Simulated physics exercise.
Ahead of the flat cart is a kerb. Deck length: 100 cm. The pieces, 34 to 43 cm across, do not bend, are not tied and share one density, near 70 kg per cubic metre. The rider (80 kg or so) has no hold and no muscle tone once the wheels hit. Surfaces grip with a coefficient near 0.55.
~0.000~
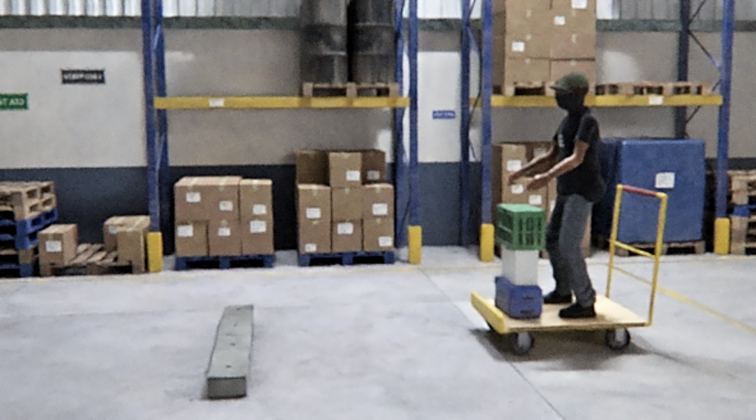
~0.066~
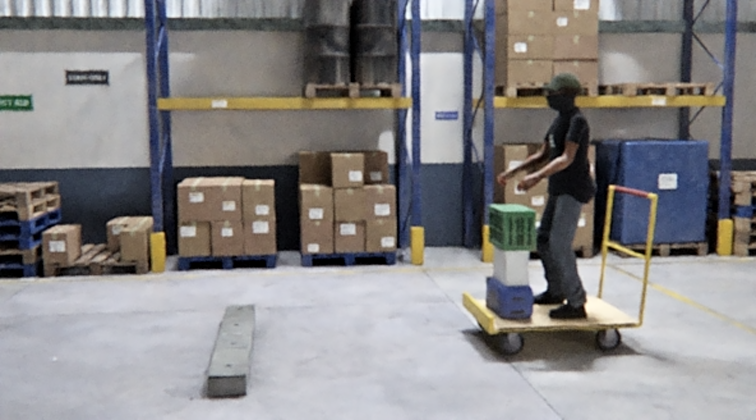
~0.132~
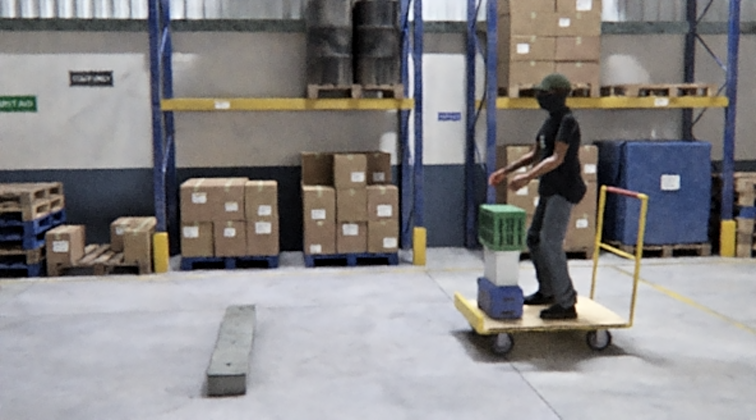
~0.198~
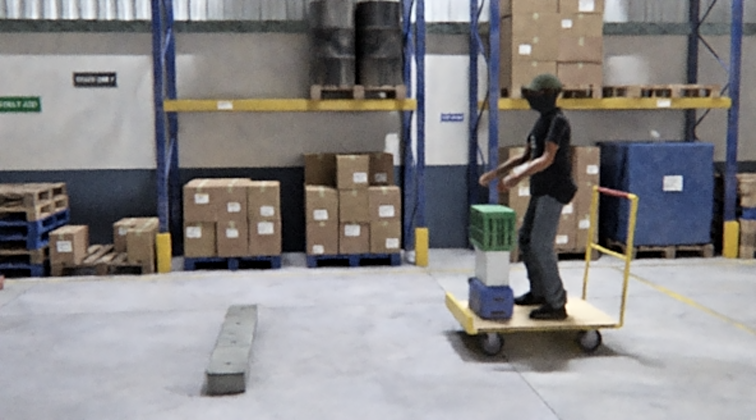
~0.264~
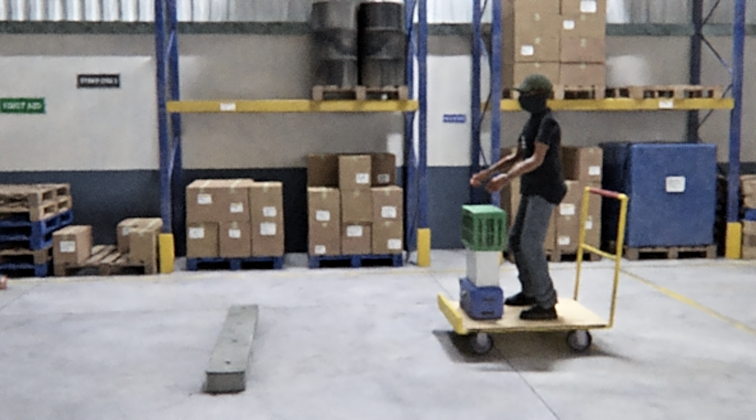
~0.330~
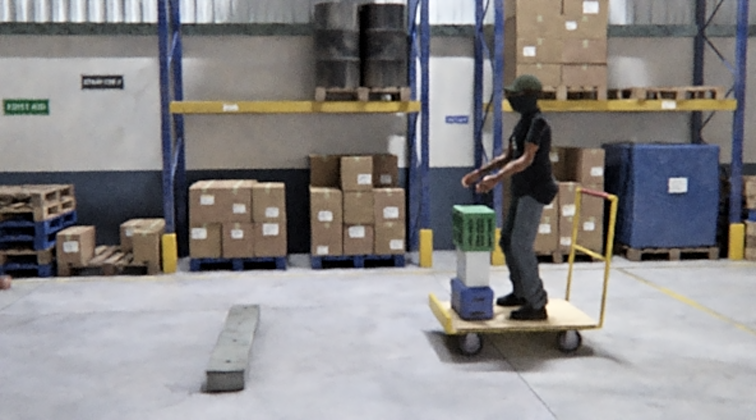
In a warehouse lined with racks of boxes, a person in a cap and dark clothes stands on a yellow flat cart behind a stack of green, white and blue containers, arms held forward, as the cart rolls steadily left.
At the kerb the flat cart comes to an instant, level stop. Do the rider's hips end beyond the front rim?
The rider's hips stay behind the front rim.
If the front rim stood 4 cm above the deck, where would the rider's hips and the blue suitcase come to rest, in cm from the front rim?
Then hips 80 behind, blue 20 behind.
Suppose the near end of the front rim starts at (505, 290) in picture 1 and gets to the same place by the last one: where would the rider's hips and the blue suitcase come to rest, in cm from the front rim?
Then hips 40 past, blue 20 behind.
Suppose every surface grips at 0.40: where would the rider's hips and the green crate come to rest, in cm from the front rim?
In that case hips 70 behind, green 80 past.
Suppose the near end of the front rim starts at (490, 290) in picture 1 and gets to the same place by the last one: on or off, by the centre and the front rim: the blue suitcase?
In that case blue on.
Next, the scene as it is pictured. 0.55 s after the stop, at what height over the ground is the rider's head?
Roughly 60 cm above it.
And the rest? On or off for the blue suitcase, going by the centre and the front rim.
In the end: Blue on.
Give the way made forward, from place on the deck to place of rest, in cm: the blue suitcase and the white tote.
Forward: Blue 10, white 55.
The wheels strike at 1.66 s.
After 2.21 s the rider's hips are 60 cm behind the rim, near (327, 268) in the last picture's view.
After 2.66 s the rider's hips are 73 cm behind the rim, near (346, 280) in the last picture's view.
At rest, 4.9 s, past the rim, white tote and green crate; behind it, blue suitcase and the rider's hips.
